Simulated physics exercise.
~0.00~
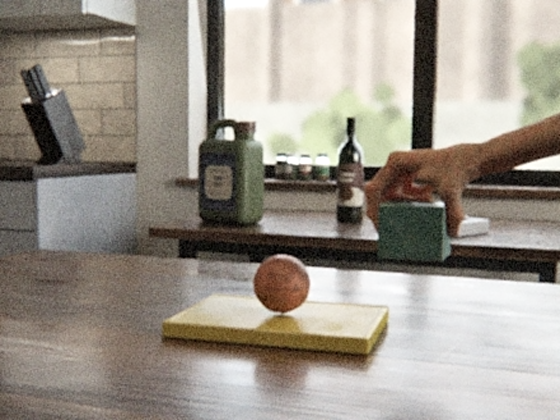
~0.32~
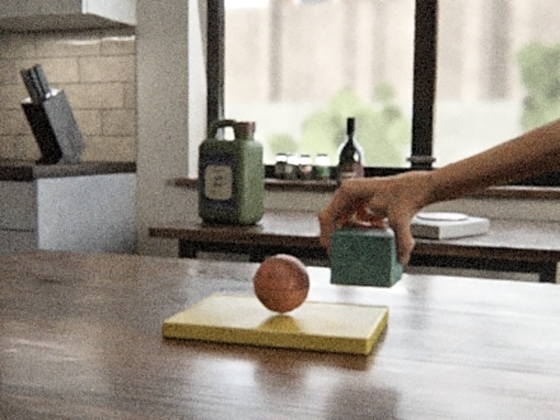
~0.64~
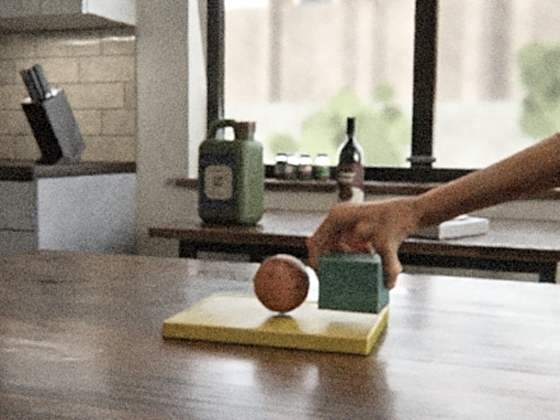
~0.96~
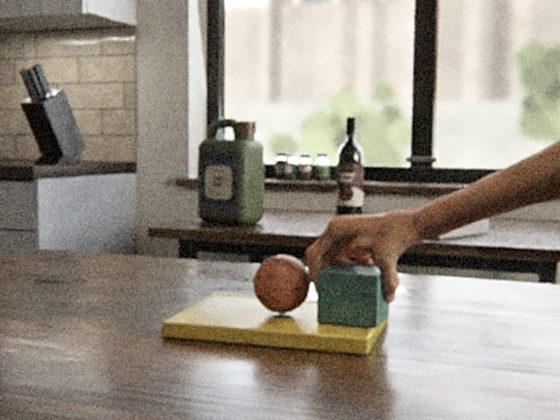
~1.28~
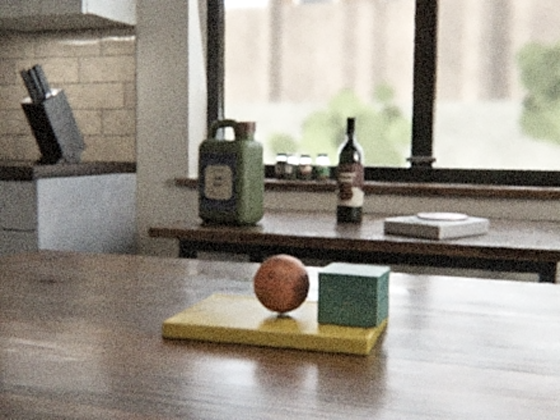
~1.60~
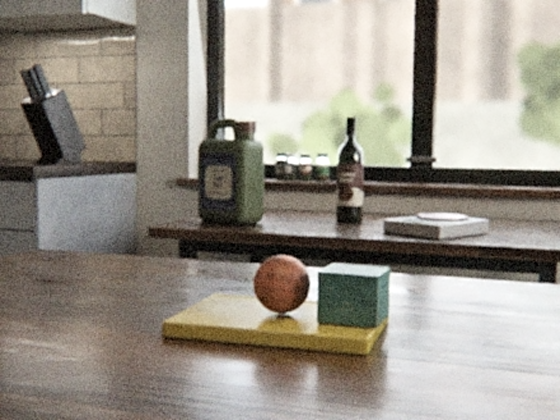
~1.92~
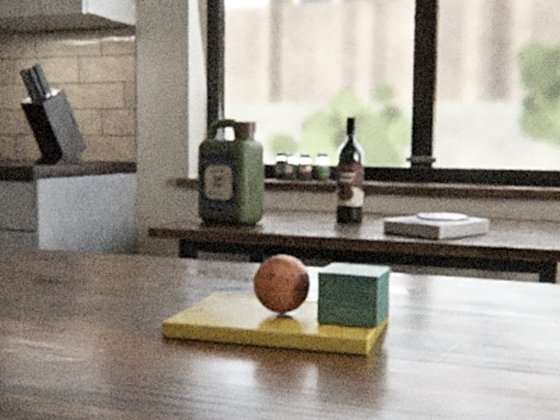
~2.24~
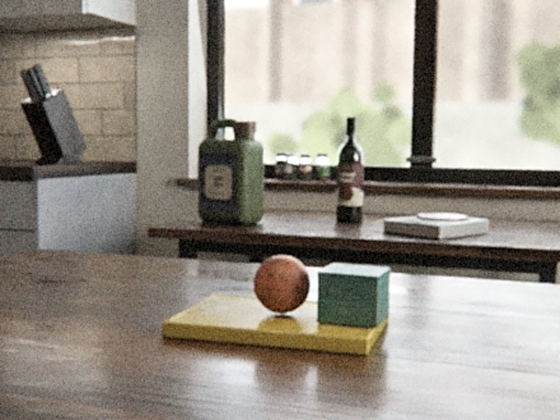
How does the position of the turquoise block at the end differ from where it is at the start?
At the start the turquoise block is held in the air by a hand, above and to the right of the yellow tray. At the end it rests on the right side of the tray, next to the orange ball.
